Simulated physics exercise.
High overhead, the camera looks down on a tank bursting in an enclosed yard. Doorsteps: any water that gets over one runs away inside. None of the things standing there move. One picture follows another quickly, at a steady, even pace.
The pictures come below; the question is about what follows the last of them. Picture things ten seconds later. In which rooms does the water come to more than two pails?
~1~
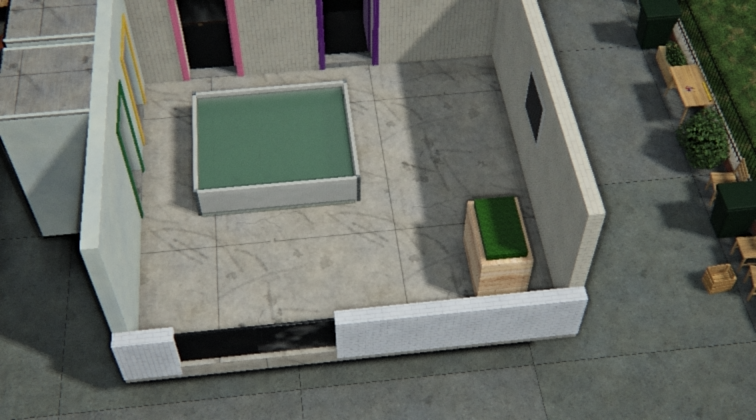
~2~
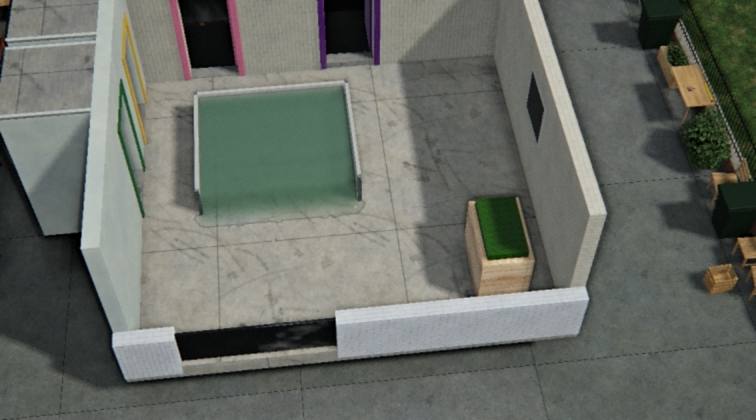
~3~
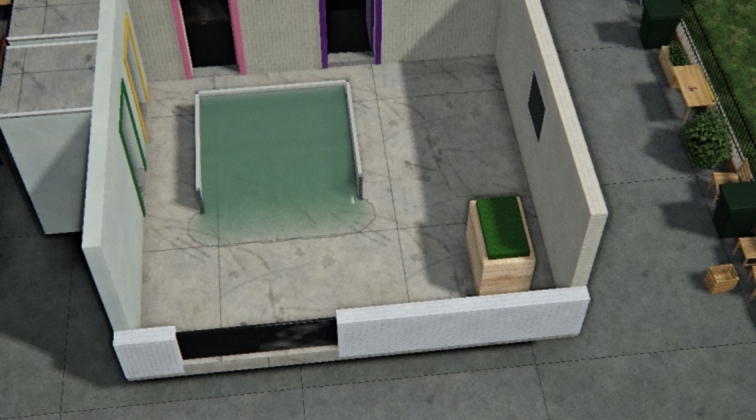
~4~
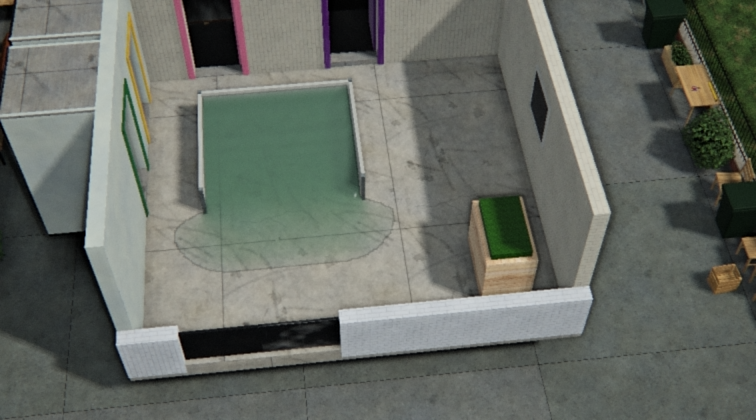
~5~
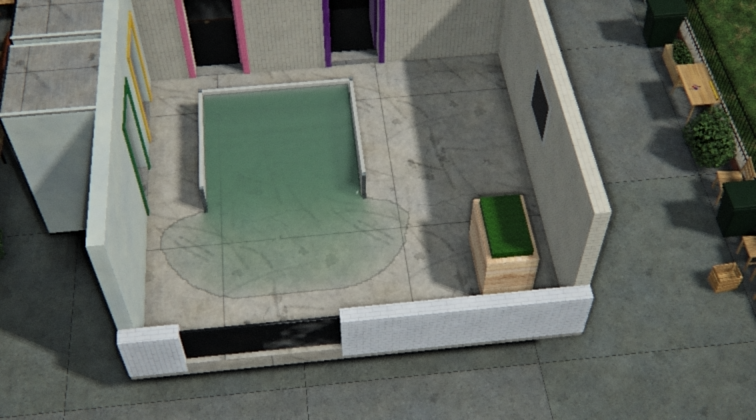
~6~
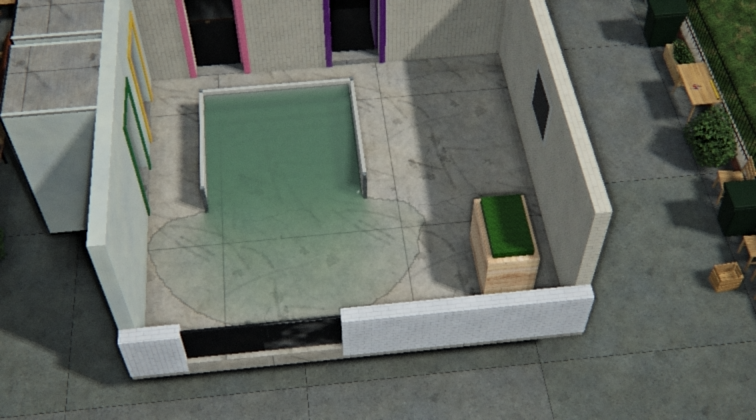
As I see it, green door: Within two buckets. Pink door: Exceeds two buckets. Purple door: Within two buckets. Yellow door: Exceeds two buckets.
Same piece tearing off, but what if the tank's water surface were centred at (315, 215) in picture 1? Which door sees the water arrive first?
Leading the way is the green one.
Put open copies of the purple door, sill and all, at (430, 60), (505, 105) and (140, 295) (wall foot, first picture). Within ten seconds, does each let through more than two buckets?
Taking them as listed, the first undershoots, the second undershoots and the third overshoots.
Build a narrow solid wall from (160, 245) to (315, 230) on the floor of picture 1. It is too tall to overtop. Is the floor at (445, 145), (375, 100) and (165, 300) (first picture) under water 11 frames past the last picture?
Taking the points in order, they are high and dry, high and dry and inundated.
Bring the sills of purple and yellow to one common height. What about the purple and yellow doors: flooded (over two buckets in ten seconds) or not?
Put simply, the purple door admits more; the yellow door admits less.
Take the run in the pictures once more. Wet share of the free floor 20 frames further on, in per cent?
Around 50 percent, give or take.
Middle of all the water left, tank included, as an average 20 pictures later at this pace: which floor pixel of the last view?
Around pixel (300, 257) of the last picture.
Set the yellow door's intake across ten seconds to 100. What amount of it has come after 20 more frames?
Share at that point: Roughly 0 %.
A moment on, water covers 35 % of the floor; the green door not reached, the pink door not reached, the purple door not reached, the yellow door not reached.
Next, water covers 40 % of the floor; the green door not reached, the pink door not reached, the purple door not reached, the yellow door not reached.
Then, water covers 50 % of the floor; the green door wet at the sill, nothing in, the pink door not reached, the purple door not reached, the yellow door not reached.
Later, water covers 90 % of the floor; the green door wet at the sill, nothing in, the pink door over two buckets in, the purple door wet at the sill, nothing in, the yellow door under two buckets in.
In the end, water covers 100 % of the floor; the green door wet at the sill, nothing in, the pink door over two buckets in, the purple door wet at the sill, nothing in, the yellow door over two buckets in.
